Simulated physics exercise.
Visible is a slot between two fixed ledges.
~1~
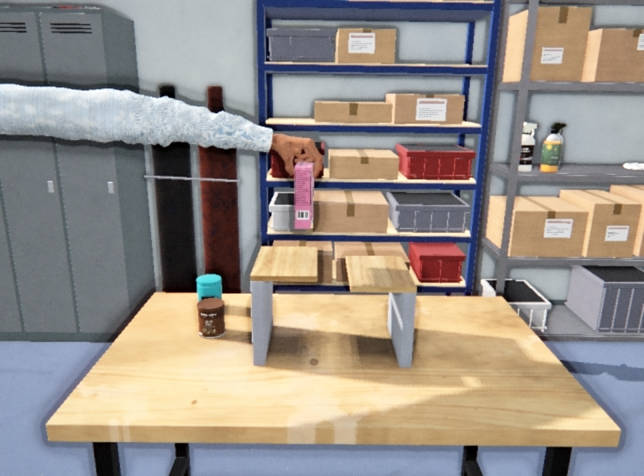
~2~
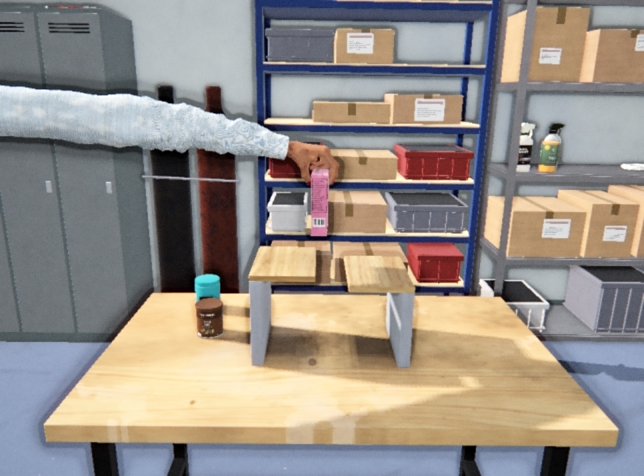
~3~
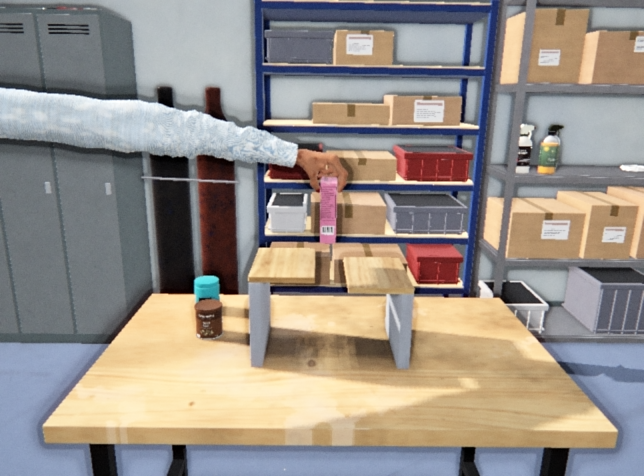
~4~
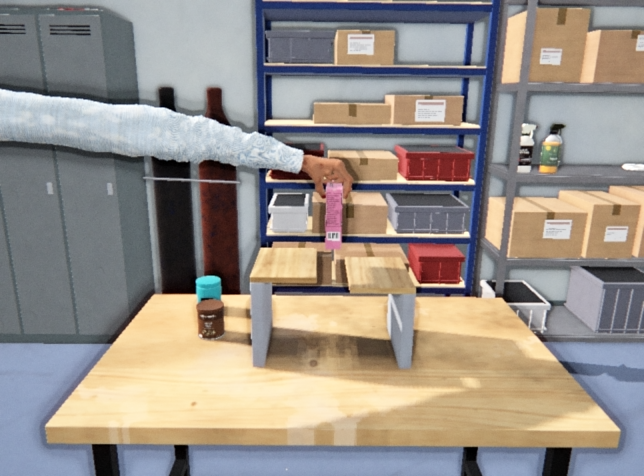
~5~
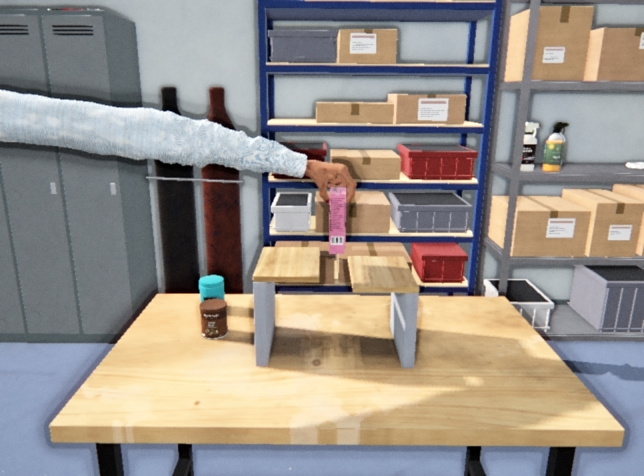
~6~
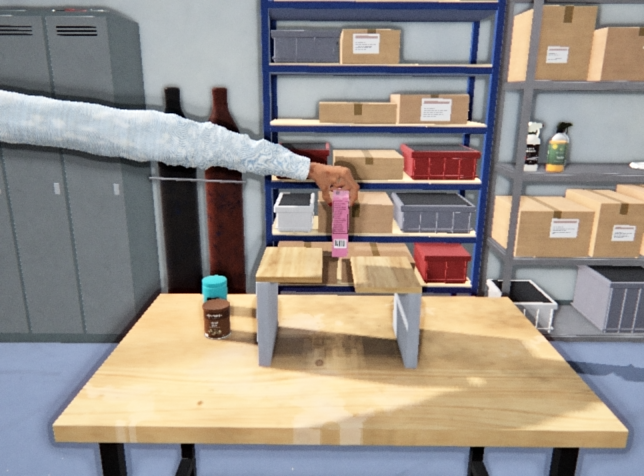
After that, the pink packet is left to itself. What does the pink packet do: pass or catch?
It passes the gap.
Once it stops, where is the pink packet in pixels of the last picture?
The object ends up somewhere near (339, 320).
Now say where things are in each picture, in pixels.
On its way; pink packet (305, 194); brown tin (212, 318), in the first picture.
On its way; pink packet (320, 201); brown tin (210, 318), in the second picture.
On its way; pink packet (329, 209); brown tin (209, 320), in the third picture.
On its way; pink packet (334, 214); brown tin (211, 320), in the fourth picture.
On its way; pink packet (338, 218); brown tin (214, 319), in the fifth picture.
Held still over the gap; pink packet (341, 222); brown tin (217, 319), in the sixth picture.
Then, 0.30 s after the last picture, pink packet slid about its own width near (339, 293).
Then, 0.40 s after the last picture, pink packet slid well along near (339, 310).
At rest, moved from the start, pink packet; the other 2 in place. Seen from the same camera at the end, pink packet near (339, 320). The packet goes down the gap.
